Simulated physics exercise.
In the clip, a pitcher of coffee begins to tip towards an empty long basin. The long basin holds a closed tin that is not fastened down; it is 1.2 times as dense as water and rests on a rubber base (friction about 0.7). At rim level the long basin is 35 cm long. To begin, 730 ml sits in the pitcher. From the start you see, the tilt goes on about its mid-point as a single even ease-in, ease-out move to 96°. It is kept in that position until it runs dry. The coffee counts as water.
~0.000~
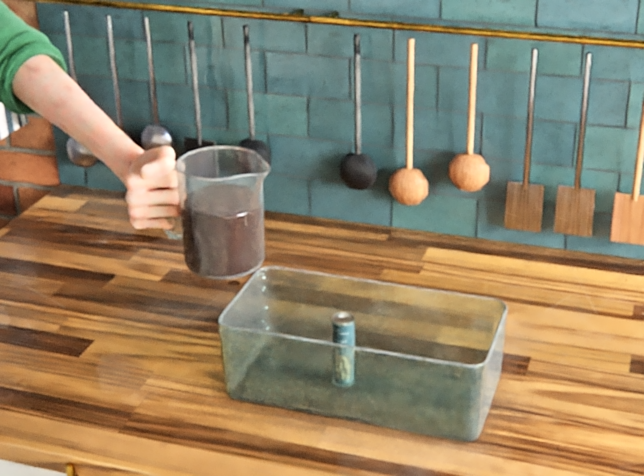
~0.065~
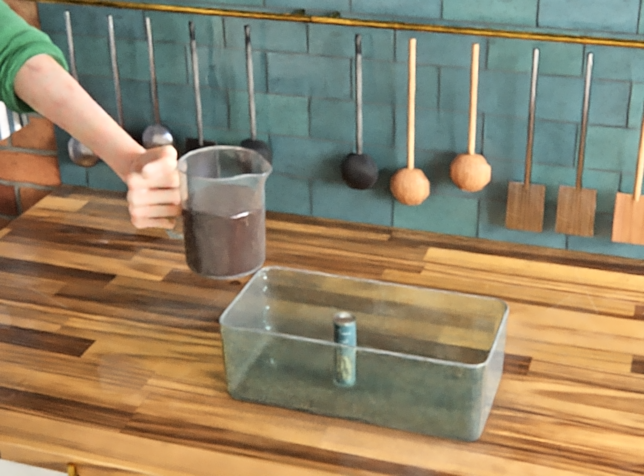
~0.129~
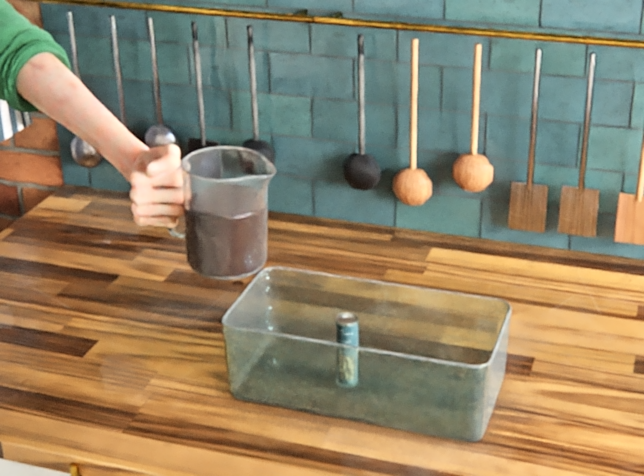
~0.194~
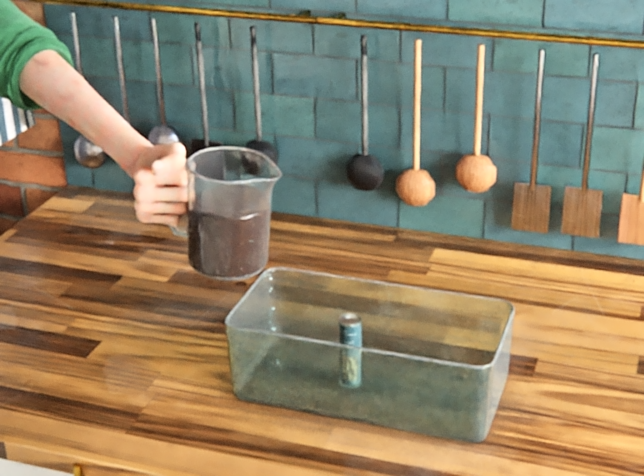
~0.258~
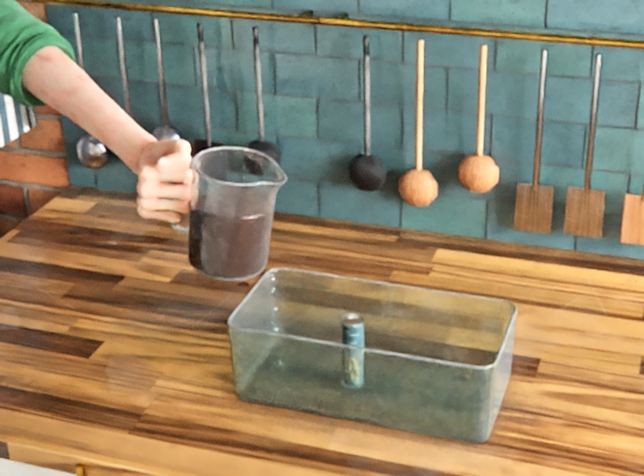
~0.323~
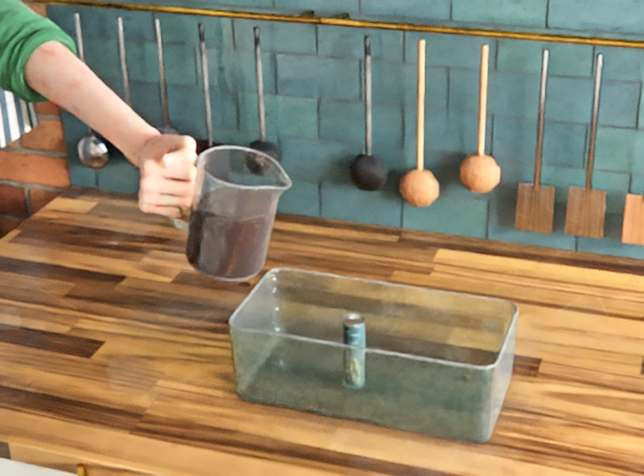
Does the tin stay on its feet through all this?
It is going to fail.
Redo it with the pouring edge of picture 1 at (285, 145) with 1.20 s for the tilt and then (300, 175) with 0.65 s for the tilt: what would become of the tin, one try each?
Run one: It does not tip. Run two: It does not tip.
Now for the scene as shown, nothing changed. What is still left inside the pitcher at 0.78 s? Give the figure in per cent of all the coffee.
About 98 per cent.
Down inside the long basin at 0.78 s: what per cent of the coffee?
Near 0 in a hundred.
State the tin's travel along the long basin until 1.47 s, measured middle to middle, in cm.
Near 8 cm of travel.
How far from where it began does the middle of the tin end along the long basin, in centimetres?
The middle of the tin ends some 8.0 cm along the basin.
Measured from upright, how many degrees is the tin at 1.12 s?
I'd say it is close to 15 degrees off upright.
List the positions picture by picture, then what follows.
In the first frame, it leans 0°; its right rim is at (269, 170); the coffee meets the walls at (187, 193) and (259, 202); the long basin's rim runs from (239, 294) to (497, 334); the tin's top is at (343, 321).
In the second frame, it leans 1°; its right rim is at (271, 170); the coffee meets the walls at (189, 192) and (261, 202).
In the third frame, it leans 2°; its right rim is at (275, 172); the coffee meets the walls at (192, 194) and (264, 203).
In the fourth frame, it leans 5°; its right rim is at (280, 176); the coffee meets the walls at (195, 194) and (267, 204).
In the fifth frame, it leans 8°; its right rim is at (285, 180); the coffee meets the walls at (198, 195) and (270, 205).
In the sixth frame, it leans 13°; its right rim is at (290, 185); the coffee meets the walls at (200, 196) and (273, 205).
After 0.78 s the tilt is 60° and 97 per cent is still to pour; the tin stands where it began.
After 1.12 s the tilt is 89° and 57 per cent is still to pour; the tin leans 14°.
After 1.47 s the tilt is 96° and 15 per cent is still to pour; the tin lies on its side.
After 1.85 s the tilt is 96° and 3 per cent is still to pour; the tin lies on its side.
In the end the tin lies on its side.
